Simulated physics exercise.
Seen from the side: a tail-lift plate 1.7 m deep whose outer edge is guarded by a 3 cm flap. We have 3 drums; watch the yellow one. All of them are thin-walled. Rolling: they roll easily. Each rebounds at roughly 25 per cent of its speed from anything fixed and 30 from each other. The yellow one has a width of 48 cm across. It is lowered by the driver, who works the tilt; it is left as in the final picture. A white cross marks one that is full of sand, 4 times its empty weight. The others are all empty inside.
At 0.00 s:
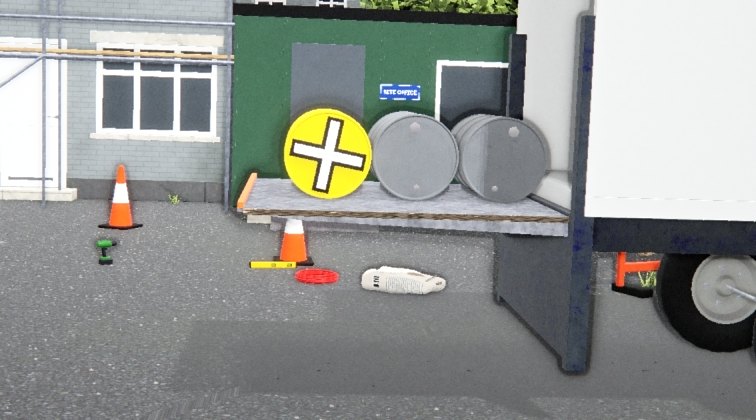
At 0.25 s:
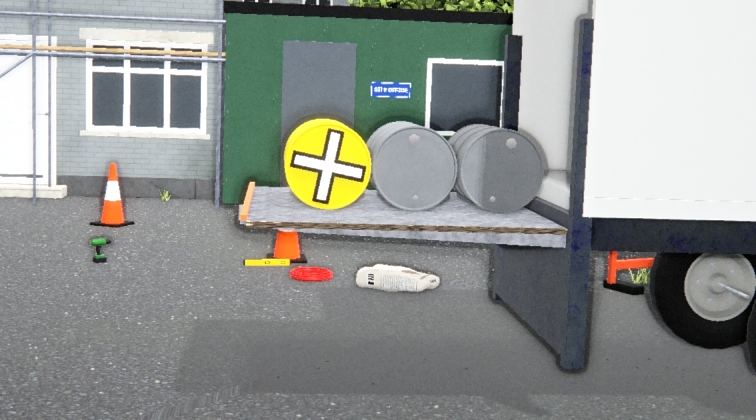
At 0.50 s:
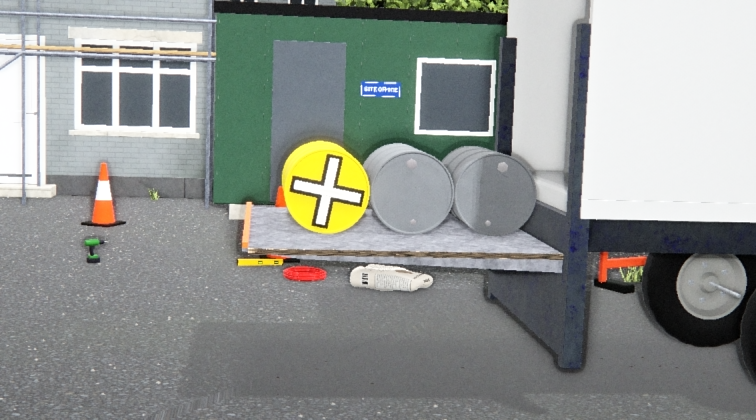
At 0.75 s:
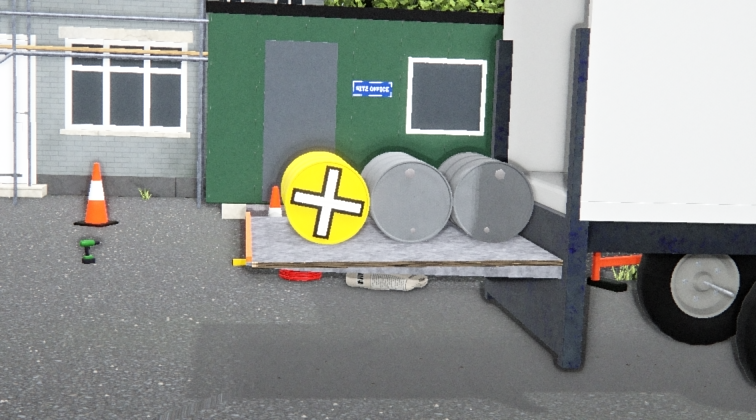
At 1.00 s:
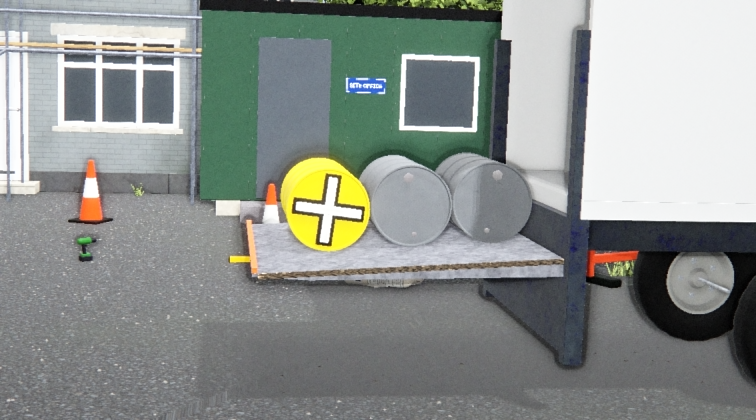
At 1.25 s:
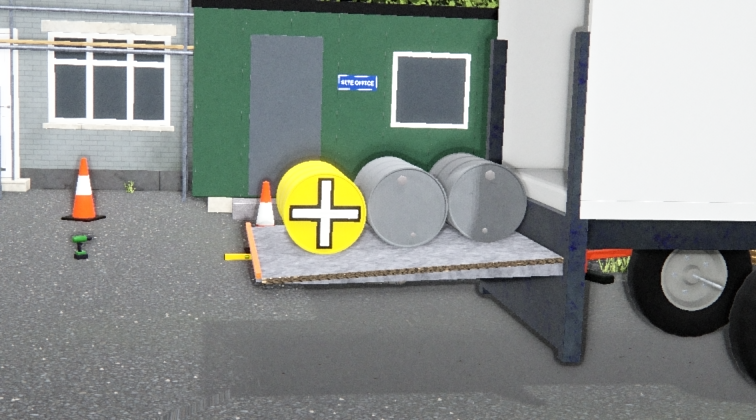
Tail-lift plate lowering behind a truck, then tilting slightly, carrying a yellow drum with a white cross and two grey drums.
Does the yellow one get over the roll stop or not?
Honestly, it doesn't get away.
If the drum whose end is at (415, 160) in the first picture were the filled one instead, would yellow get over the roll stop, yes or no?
Lab note: In that case, yellow - yes, it would.
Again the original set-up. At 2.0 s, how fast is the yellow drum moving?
About 0.4 m/s.
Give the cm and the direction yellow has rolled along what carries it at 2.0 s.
Yellow has moved 25 to the left.
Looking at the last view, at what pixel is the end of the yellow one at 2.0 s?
At about (288, 216).
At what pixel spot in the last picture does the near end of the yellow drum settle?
(276, 216), roughly.
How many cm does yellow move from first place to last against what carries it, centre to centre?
Yellow: 30.
Then, 2.0 s in, yellow is on the plate, 20 cm from the stop, rolling left; 0 gone from the plate.
Then, 2.8 s in, yellow is on the plate, 10 cm from the stop, rolling right; 0 gone from the plate.
In the end (3.8 s), yellow is on the plate, 10 cm from the stop; 0 gone from the plate.
